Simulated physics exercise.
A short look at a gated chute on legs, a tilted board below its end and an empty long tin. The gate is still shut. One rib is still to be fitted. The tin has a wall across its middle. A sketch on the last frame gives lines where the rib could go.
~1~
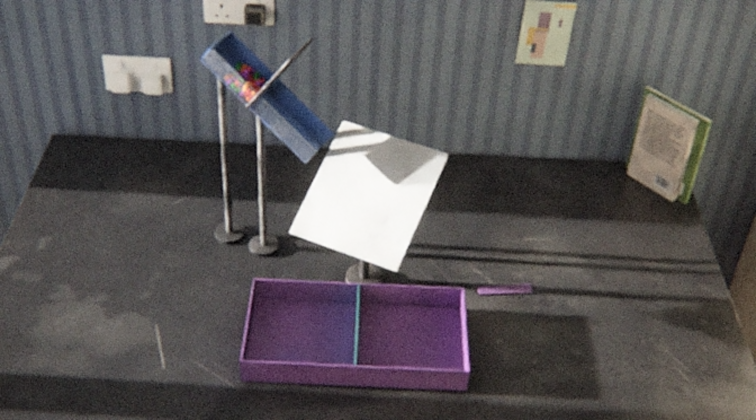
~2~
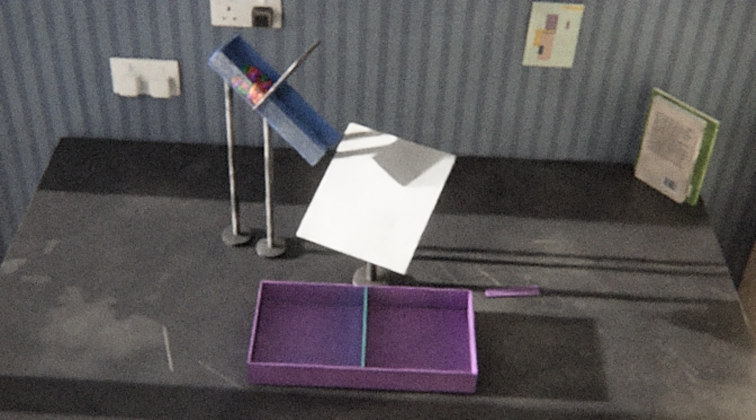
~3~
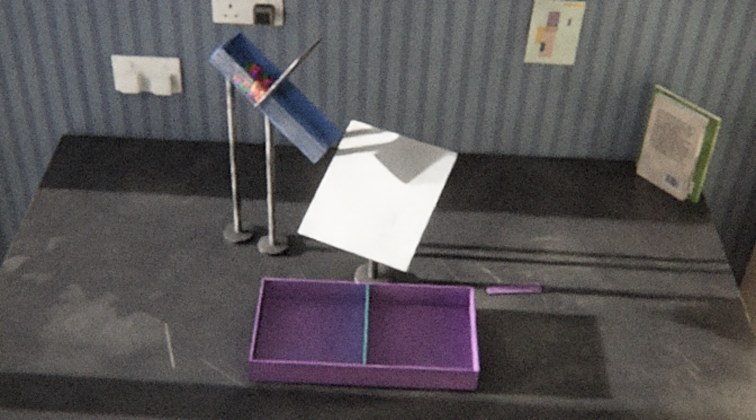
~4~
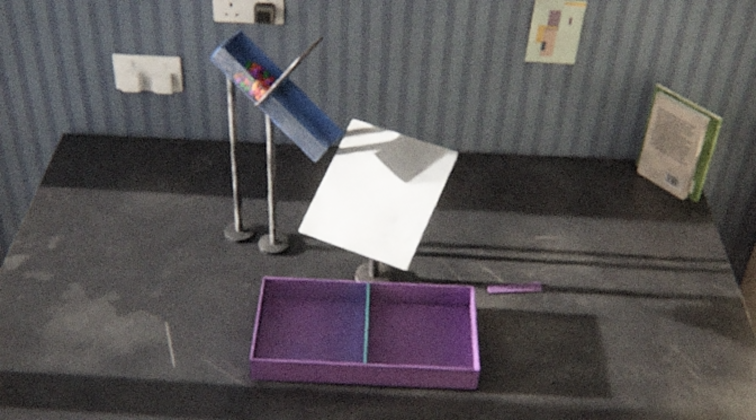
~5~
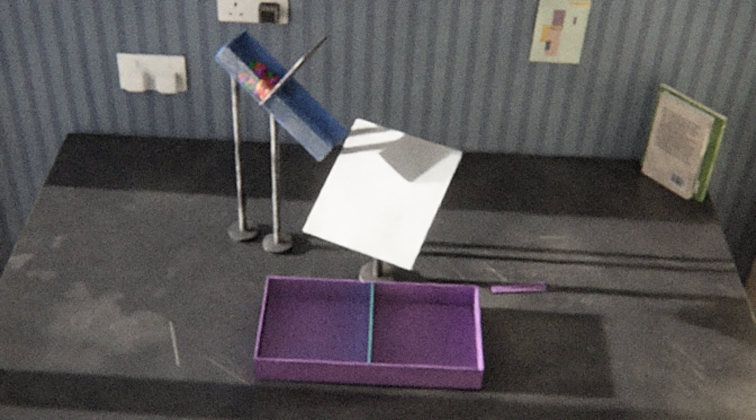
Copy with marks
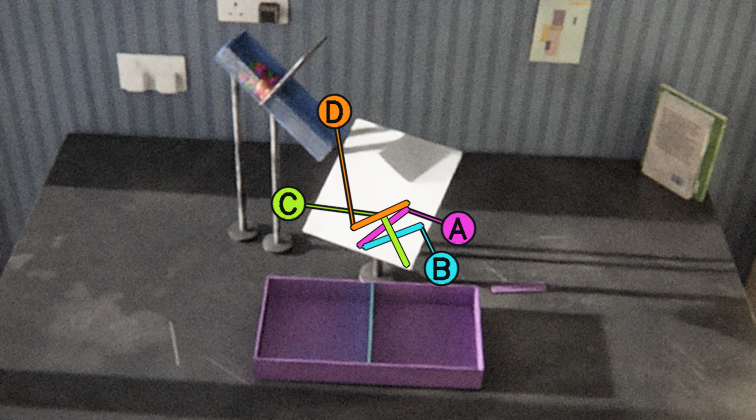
The camera drifts very slightly, shifting the whole view a little, while nothing on the dark table moves. Colourful pieces sit behind the thin gate of a sloping blue chute on legs, beside a tilted white board and above an empty purple tin with a teal divider, and the gate stays shut throughout.
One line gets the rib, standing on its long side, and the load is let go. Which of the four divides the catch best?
C beats the others.
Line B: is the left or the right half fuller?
The left half.
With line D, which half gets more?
More lands on the left.
On the marked copy, line A from (406, 209) to (360, 245); line B from (420, 225) to (365, 246); line C from (382, 215) to (406, 264); line D from (406, 203) to (353, 227).
Choosing A, of what is caught, nearly all in the left half, a stray few in the right.
Choosing B, of what is caught, nearly all in the left half, a small part in the right.
Choosing C, of what is caught, about half in the left half, about half in the right.
Choosing D, of what is caught, nearly all in the left half, a small part in the right.
